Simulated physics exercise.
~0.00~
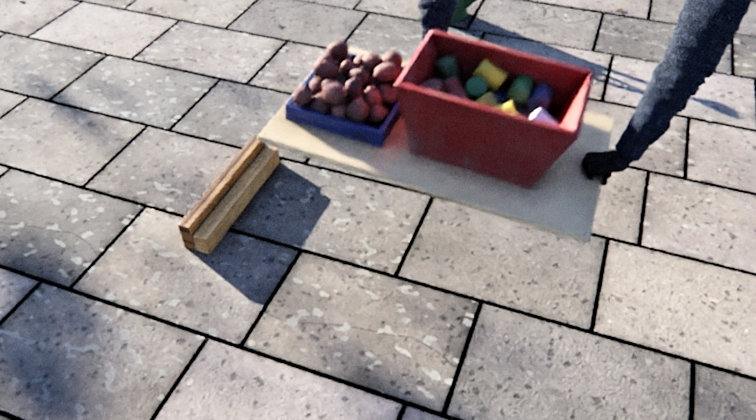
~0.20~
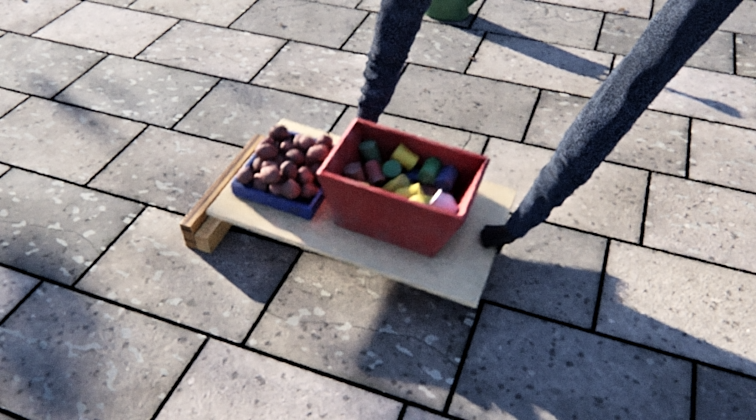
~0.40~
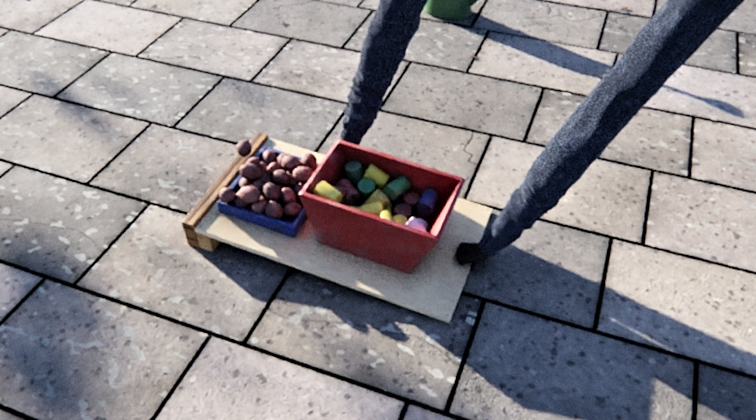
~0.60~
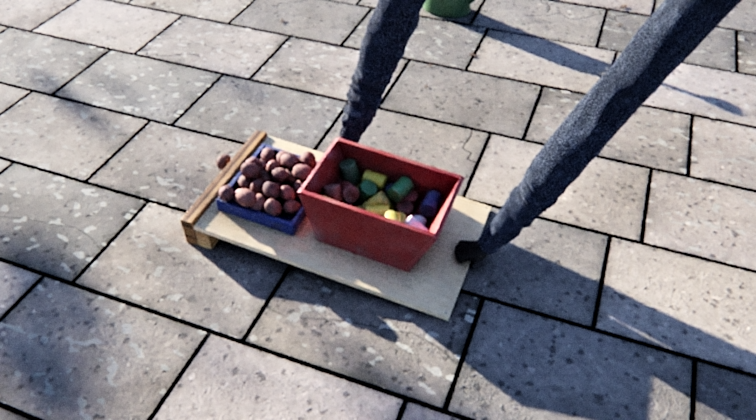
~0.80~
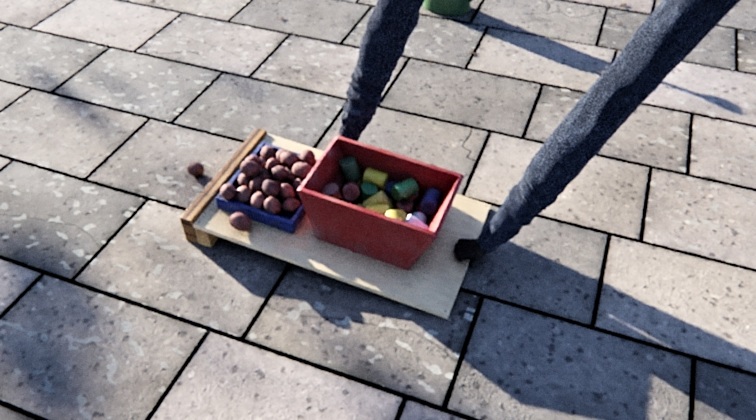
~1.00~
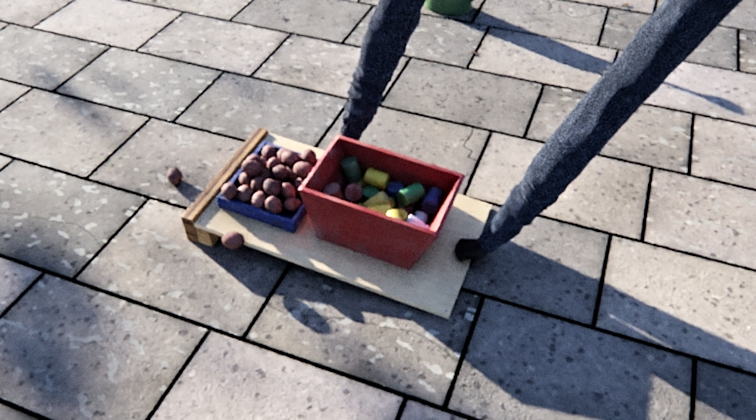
The video shows two arms moving a board carrying a blue crate of red potatoes and a red crate of colourful spice jars left across paving until it meets a wooden batten and stops, two potatoes tumbling out of the blue crate while the jars stay in the red one.
